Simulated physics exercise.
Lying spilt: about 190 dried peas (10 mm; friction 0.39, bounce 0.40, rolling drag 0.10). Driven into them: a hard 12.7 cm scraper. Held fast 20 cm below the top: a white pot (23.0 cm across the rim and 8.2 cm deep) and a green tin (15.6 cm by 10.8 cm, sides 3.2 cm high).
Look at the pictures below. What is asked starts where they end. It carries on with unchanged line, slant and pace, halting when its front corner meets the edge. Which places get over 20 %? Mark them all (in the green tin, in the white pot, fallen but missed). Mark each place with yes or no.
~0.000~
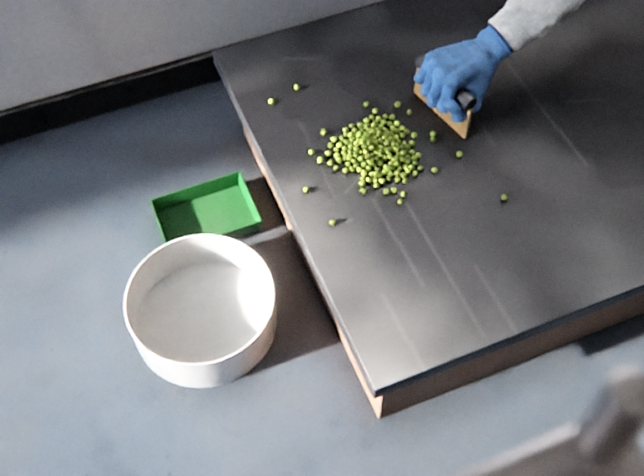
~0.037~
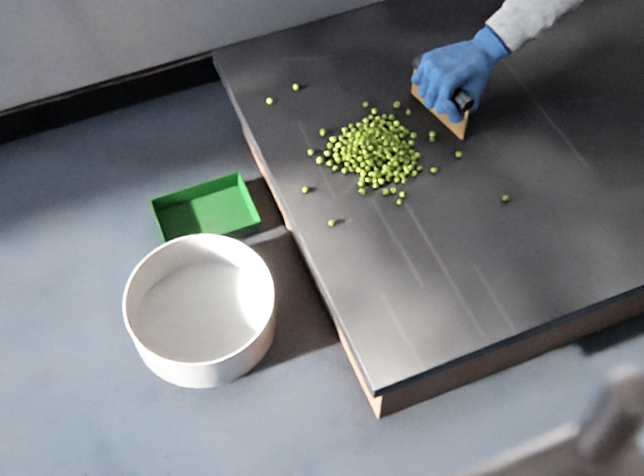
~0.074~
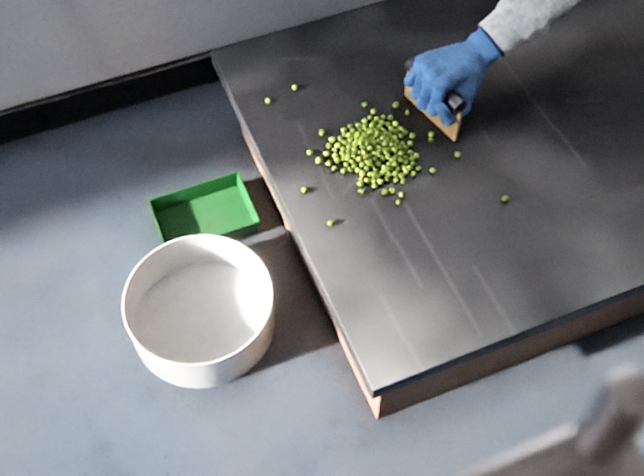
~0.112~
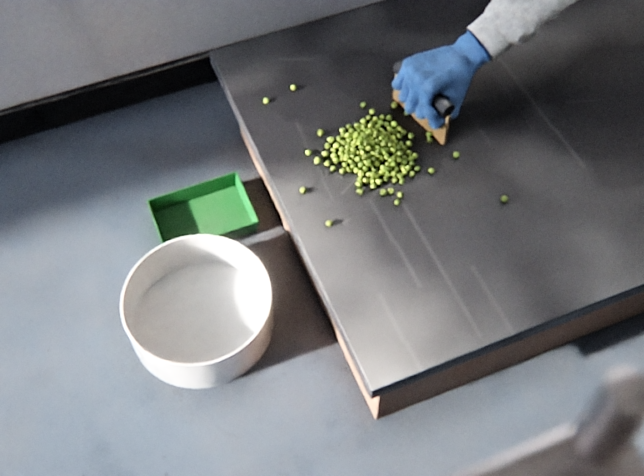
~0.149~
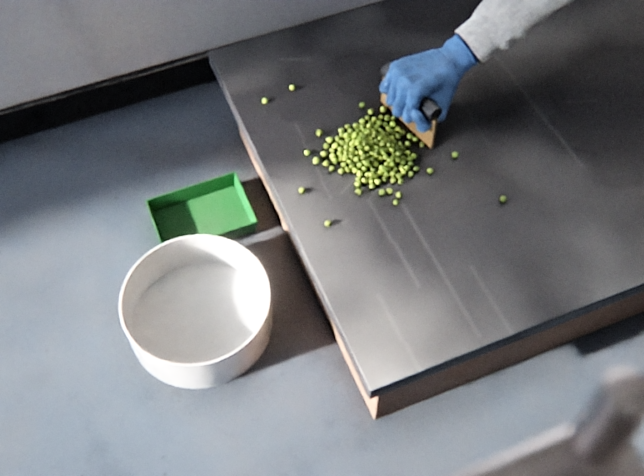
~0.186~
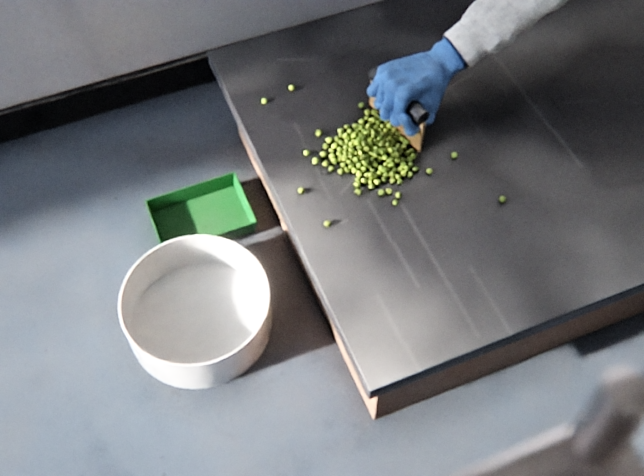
For green tin: No. For white pot: No. For fallen but missed: Yes.
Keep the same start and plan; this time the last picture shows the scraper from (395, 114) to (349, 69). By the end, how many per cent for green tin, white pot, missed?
Green tin 10, white pot 0, missed 5.
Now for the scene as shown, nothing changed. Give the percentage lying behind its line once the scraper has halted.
Some 45 per cent.
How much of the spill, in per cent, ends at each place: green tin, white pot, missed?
Final shares: Green tin 10, white pot 5 and missed 35 per cent.
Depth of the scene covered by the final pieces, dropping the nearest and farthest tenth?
Around 22 centimetres.
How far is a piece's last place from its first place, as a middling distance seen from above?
About 16 cm.
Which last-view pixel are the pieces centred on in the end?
Roughly at (296, 273).
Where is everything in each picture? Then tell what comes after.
In the first picture, scraper from (469, 114) to (419, 69); moved 0.0 cm; pieces shifted so far, 0; middle of the spill at (382, 148); white pot at (199, 296); green tin at (205, 210).
In the second picture, scraper from (466, 115) to (417, 70); moved 0.4 cm; pieces shifted so far, 0; middle of the spill at (381, 148).
In the third picture, scraper from (459, 117) to (410, 72); moved 1.4 cm; pieces shifted so far, 1; middle of the spill at (380, 149).
In the fourth picture, scraper from (447, 121) to (398, 75); moved 3.2 cm; pieces shifted so far, 2; middle of the spill at (379, 149).
In the fifth picture, scraper from (434, 124) to (386, 78); moved 5.1 cm; pieces shifted so far, 6; middle of the spill at (368, 149).
In the sixth picture, scraper from (422, 128) to (374, 82); moved 7.0 cm; pieces shifted so far, 22; middle of the spill at (367, 149); white pot at (194, 297); green tin at (200, 211). Its speed is about 0.52 m/s.
Then, at 0.41 s, scraper 19 cm from its start, spill 17 cm wide; still on top 100 %.
After 0.64 s, scraper 28 cm from its start, spill 19 cm wide; off the edge, not caught 25 %, still on top 75 %.
Then, at 0.83 s, scraper 28 cm from its start, spill 22 cm wide; white pot 5 %, green tin 10 %, off the edge, not caught 35 %, still on top 50 %.
At rest (1.6 s), white pot 5 %, green tin 10 %, fallen but missed 35 %, still on top 50 %.
